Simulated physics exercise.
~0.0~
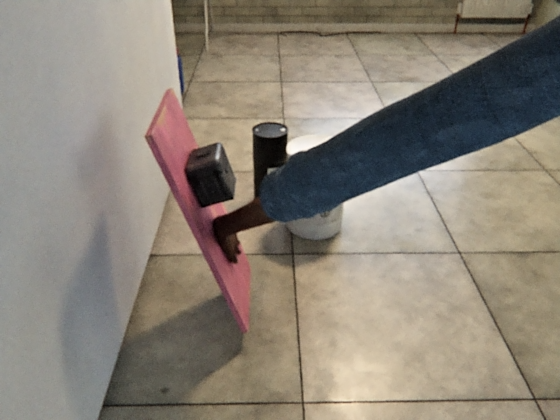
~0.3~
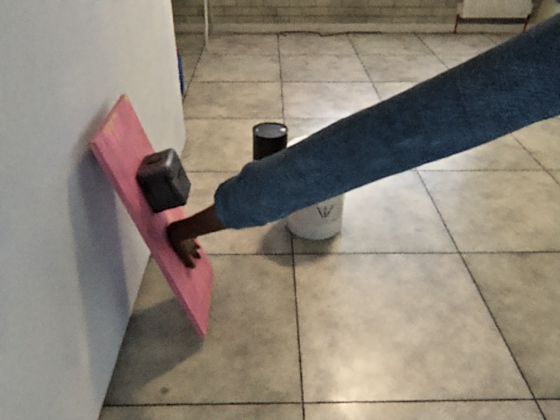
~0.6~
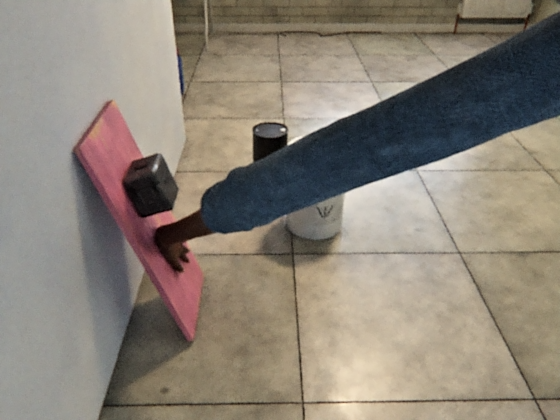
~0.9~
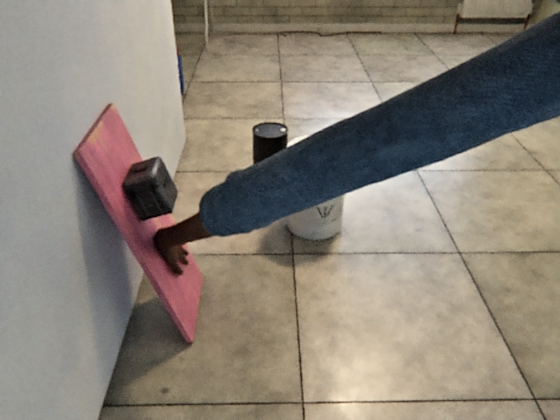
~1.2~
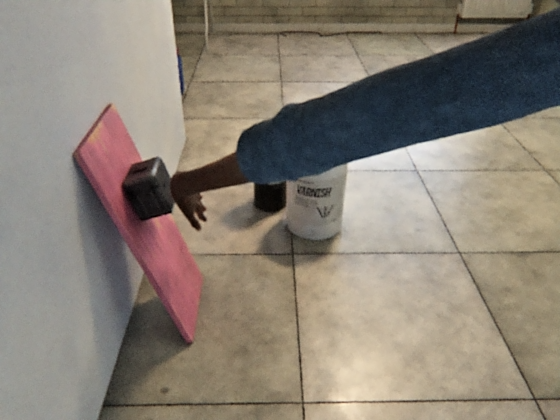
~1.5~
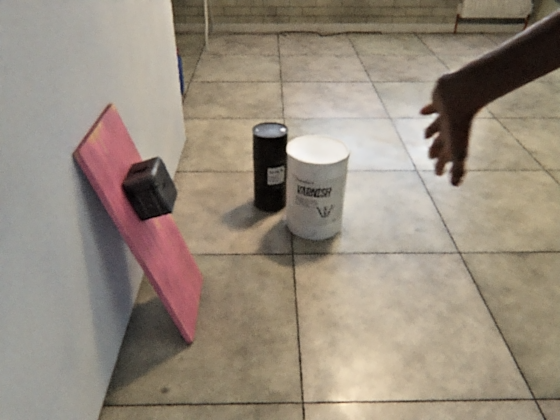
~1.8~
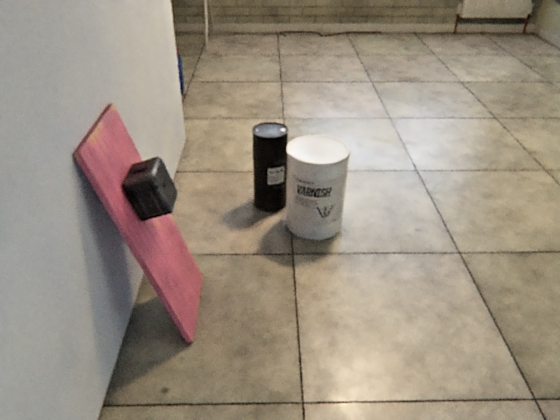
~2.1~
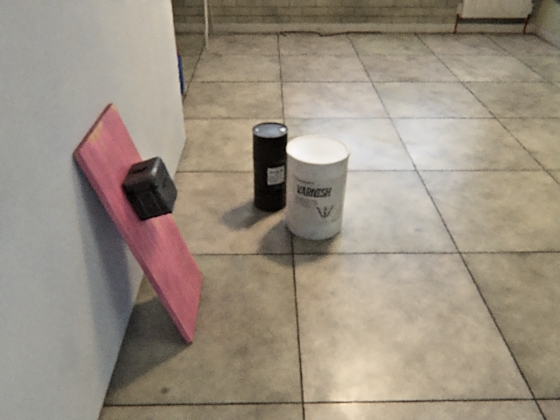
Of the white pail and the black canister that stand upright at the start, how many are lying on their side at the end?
None of them are. The white pail and the black canister both still stand upright on the tiles.
